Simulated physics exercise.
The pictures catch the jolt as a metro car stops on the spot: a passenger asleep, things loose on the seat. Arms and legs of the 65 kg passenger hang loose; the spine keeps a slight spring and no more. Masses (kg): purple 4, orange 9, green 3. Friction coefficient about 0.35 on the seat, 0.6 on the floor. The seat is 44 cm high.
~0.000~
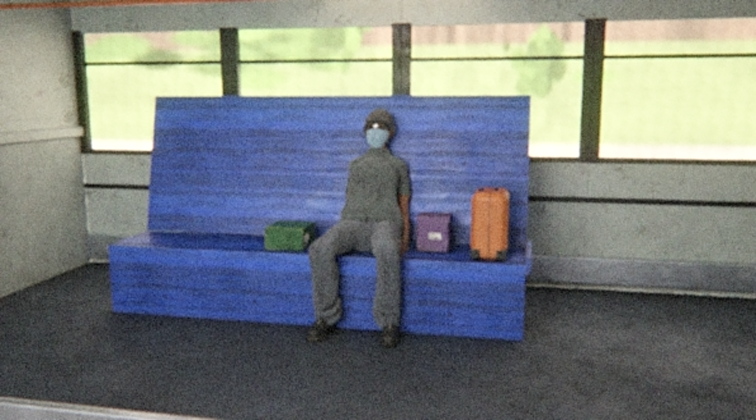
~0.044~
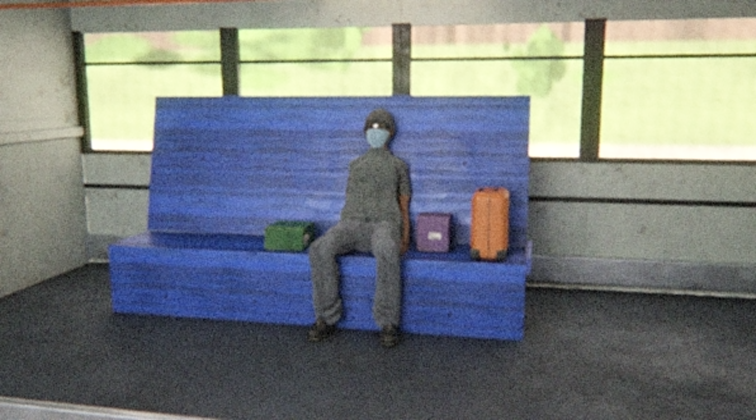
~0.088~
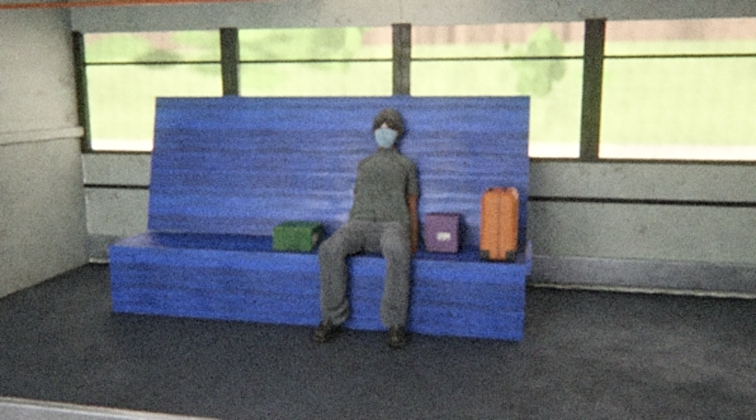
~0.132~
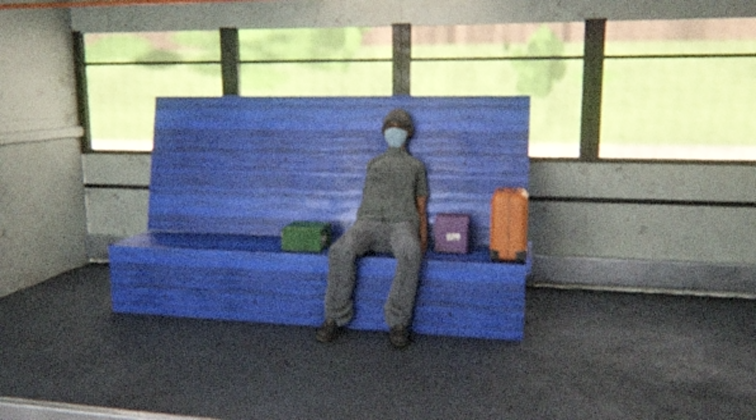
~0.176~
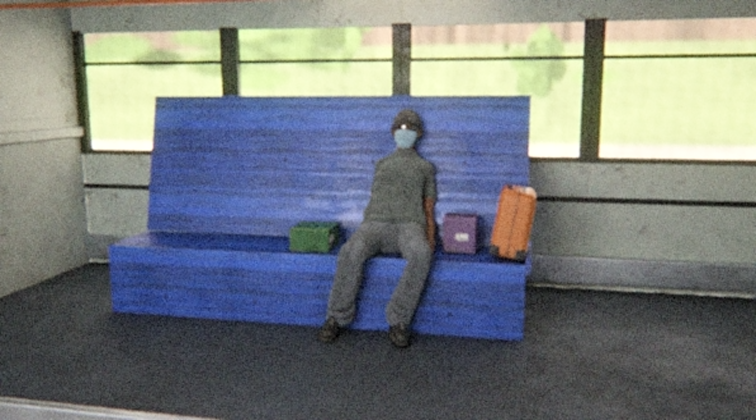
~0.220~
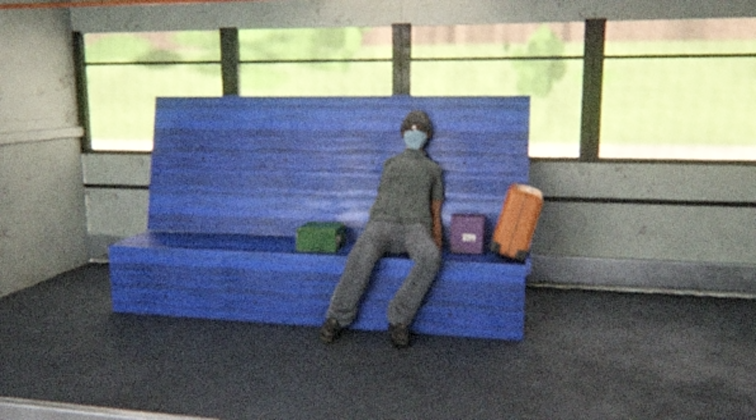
The footage shows a masked, slumped passenger on a blue bench beside a green box, a purple box and an orange case; after a brief stillness, passenger and objects slide slightly right, and the case tilts rightward at the bench's edge.
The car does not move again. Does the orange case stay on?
The orange case drops off.
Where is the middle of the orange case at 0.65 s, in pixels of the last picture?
At about (540, 234).
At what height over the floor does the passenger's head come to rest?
About 80 cm.
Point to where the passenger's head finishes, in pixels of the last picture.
Around (506, 187).
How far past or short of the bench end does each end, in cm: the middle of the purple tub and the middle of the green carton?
Purple tub 30 short, green carton 110 short.
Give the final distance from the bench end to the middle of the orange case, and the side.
About 45 cm past it.
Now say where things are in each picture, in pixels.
In the first picture, orange case (490, 223), purple tub (434, 232).
In the second picture, orange case (490, 223), purple tub (434, 232).
In the third picture, orange case (500, 223), purple tub (443, 233).
In the fourth picture, orange case (509, 223), purple tub (453, 233).
In the fifth picture, orange case (513, 221), purple tub (461, 233).
In the sixth picture, orange case (517, 220), purple tub (468, 234). Everything loose set off at about 1.5 m/s.
After 0.40 s the orange case is 0 cm short of the bench end, tilted 35°, near (527, 220) in the last picture's view.
After 0.65 s the orange case is 8 cm past the bench end, tilted 90°, near (540, 234) in the last picture's view.
After 1.05 s the orange case is 36 cm past the bench end, tilted 115°, near (587, 304) in the last picture's view.
When all is still (1.9 s), purple tub stays on; orange case drops off; green carton stays on; passenger's hips keep to the seat.
